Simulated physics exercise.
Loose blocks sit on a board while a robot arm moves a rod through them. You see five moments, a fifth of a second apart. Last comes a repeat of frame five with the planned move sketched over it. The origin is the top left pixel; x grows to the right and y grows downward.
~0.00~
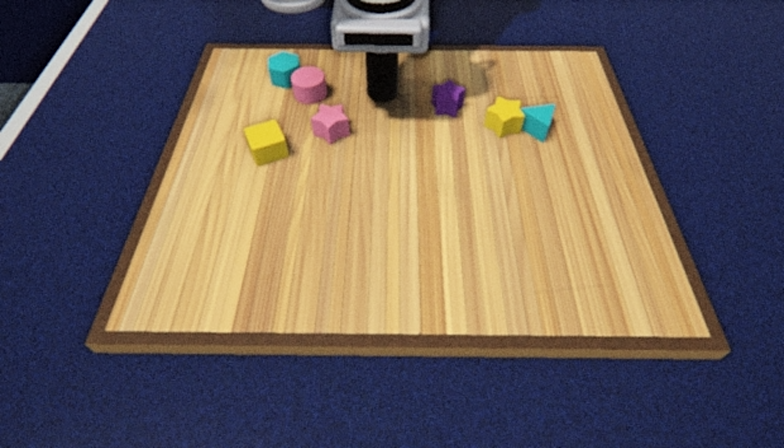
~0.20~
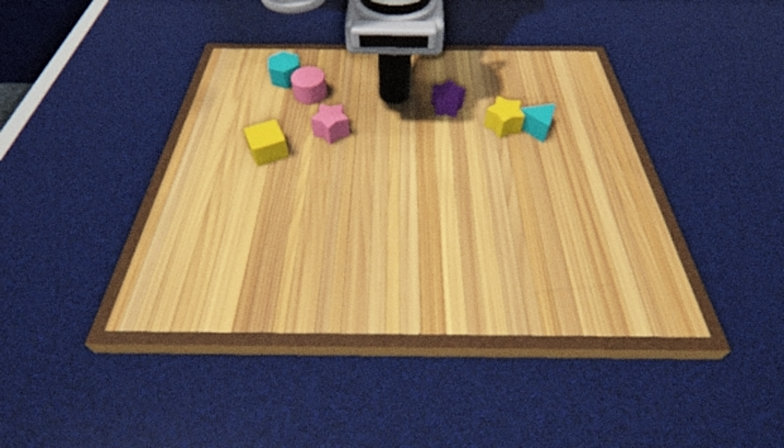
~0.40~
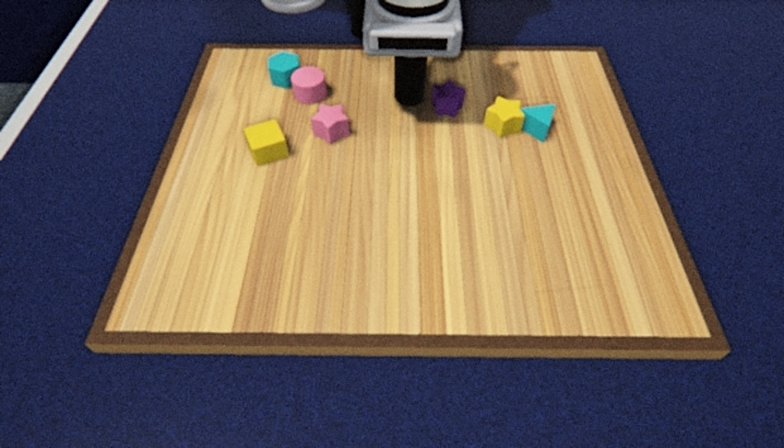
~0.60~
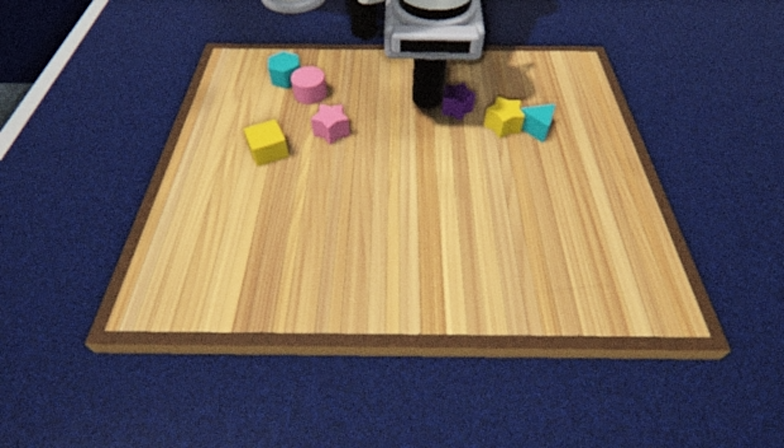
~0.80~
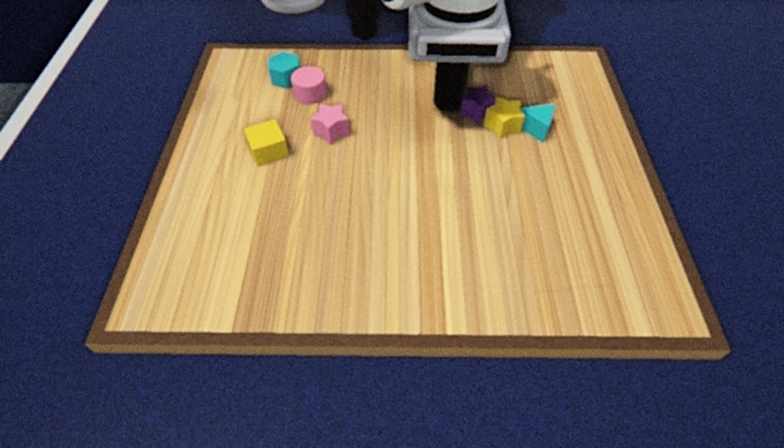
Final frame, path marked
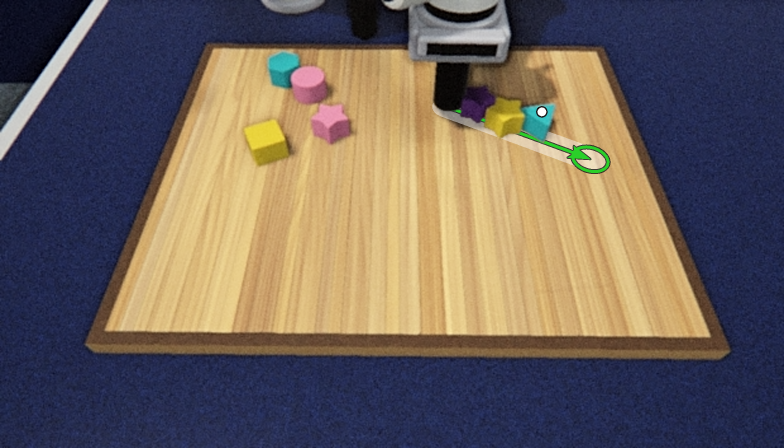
A robot arm moves its rod right and pushes the purple star block toward the yellow star.
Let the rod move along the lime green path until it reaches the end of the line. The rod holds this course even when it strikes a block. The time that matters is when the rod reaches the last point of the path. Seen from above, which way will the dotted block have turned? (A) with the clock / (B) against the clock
The correct letter is B.
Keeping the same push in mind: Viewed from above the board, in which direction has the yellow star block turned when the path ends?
Looking down: Clockwise.
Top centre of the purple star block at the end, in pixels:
My best guess is (591, 117).
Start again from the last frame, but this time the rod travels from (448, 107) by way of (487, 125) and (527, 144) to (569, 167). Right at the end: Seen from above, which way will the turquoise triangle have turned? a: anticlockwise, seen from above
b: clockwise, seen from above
That would be a.
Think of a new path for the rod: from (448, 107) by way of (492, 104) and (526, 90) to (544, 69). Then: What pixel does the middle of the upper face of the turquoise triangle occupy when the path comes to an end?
Somewhere near (560, 118).
The drawn path runs straight from (448, 107) to (590, 159); the dot is on the turquoise triangle.
The first path, step by step. One third of the way, rod (495, 118); purple star block (527, 108); yellow star block (548, 125); turquoise triangle (578, 119), turned 55° anticlockwise.
Two thirds of the way, rod (542, 135); purple star block (573, 116), turned 35° anticlockwise; yellow star block (578, 139), turned 60° clockwise; turquoise triangle (600, 122), turned 70° anticlockwise.
At the end, rod (593, 153); purple star block (591, 117), turned 80° anticlockwise; yellow star block (624, 161), turned 95° clockwise; turquoise triangle (620, 121), turned 60° anticlockwise.
